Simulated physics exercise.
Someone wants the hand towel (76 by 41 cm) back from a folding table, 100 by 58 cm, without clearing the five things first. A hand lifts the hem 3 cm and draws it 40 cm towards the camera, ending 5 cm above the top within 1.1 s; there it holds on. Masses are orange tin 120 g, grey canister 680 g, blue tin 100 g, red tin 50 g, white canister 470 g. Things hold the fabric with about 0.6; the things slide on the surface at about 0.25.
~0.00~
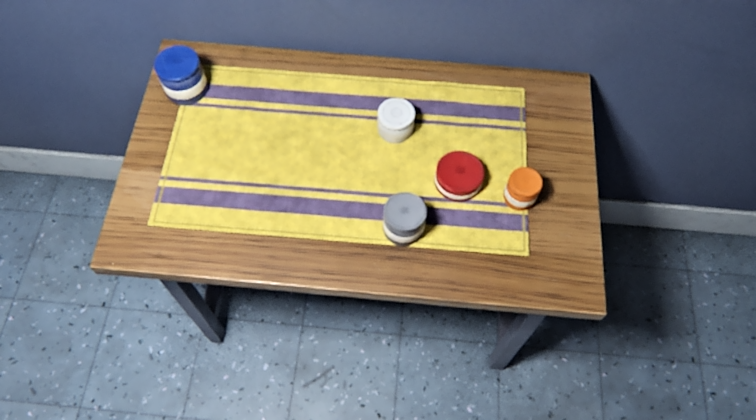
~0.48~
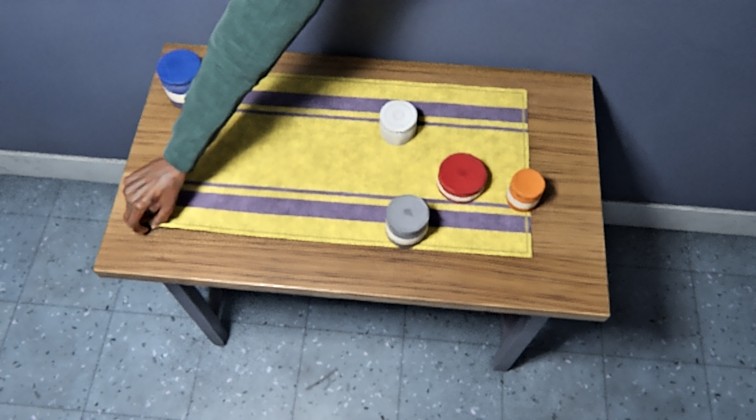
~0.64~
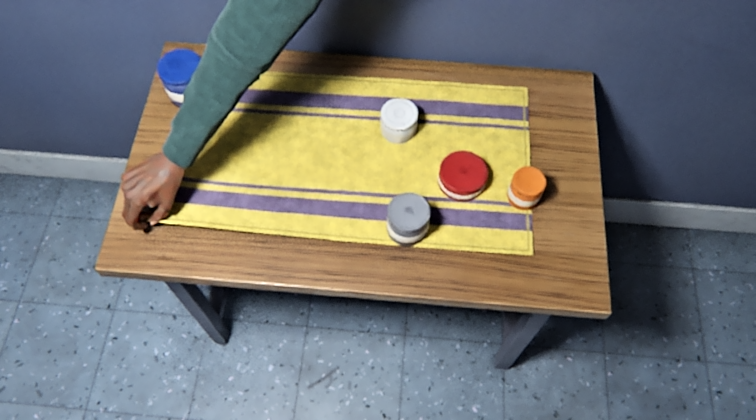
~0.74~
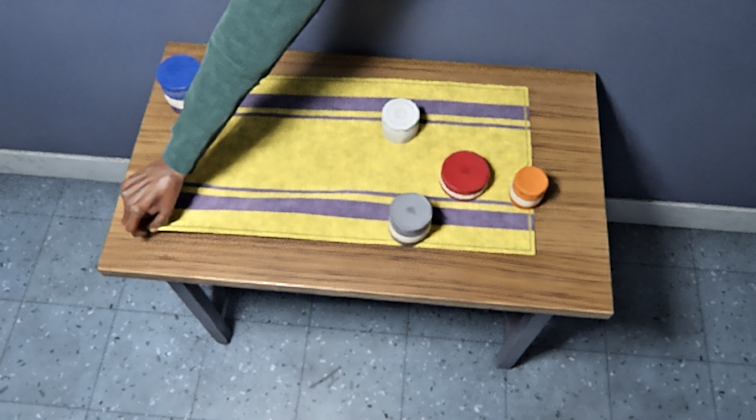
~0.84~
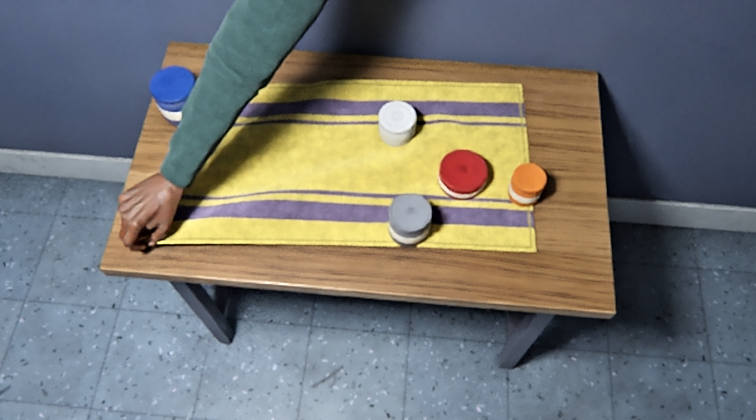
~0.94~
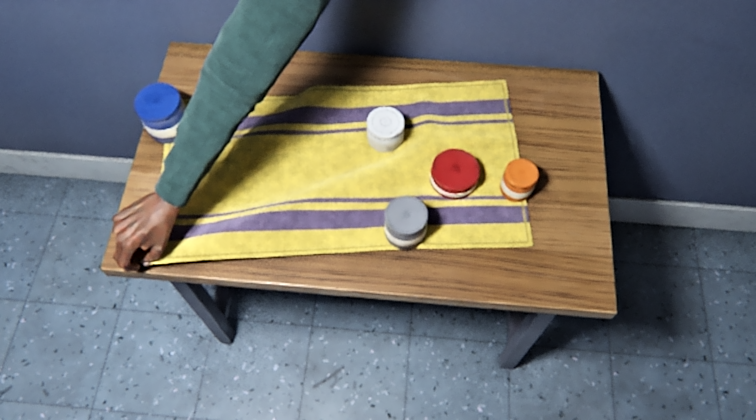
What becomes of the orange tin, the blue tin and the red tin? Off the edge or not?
In order: The orange tin remains up there; the blue tin drops off; the red tin stays on.
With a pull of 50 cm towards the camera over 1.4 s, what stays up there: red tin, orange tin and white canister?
In that case: Red tin remains, orange tin stays up, white canister stays on.
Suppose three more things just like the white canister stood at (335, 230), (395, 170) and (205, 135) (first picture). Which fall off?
In that order: Drops off, remains, goes over.
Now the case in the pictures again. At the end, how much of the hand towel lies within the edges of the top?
Some 60 per cent of it.
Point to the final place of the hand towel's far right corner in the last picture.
Around (352, 94).
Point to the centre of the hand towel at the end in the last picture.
Around (247, 250).
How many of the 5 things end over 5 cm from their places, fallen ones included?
That makes 5.
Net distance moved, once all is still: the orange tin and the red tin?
Orange tin 25 cm, red tin 25 cm.
After 1.1 s, 95 % of the hand towel is still over the top; blue tin 24 cm off its start, orange tin 8 cm off its start, red tin 8 cm off its start.
After 1.3 s, 80 % of the hand towel is still over the top; blue tin on its side, 39 cm off its start, red tin 14 cm off its start, orange tin 14 cm off its start.
After 1.5 s, 65 % of the hand towel is still over the top; blue tin over the edge, red tin 21 cm off its start at (368, 193), orange tin 20 cm off its start at (432, 169).
After 1.7 s, 60 % of the hand towel is still over the top; blue tin over the edge, red tin 24 cm off its start, orange tin 23 cm off its start.
After 3.3 s, 60 % of the hand towel is still over the top; blue tin over the edge, red tin 24 cm off its start at (356, 199), orange tin 23 cm off its start at (419, 171), white canister 33 cm off its start at (266, 187).
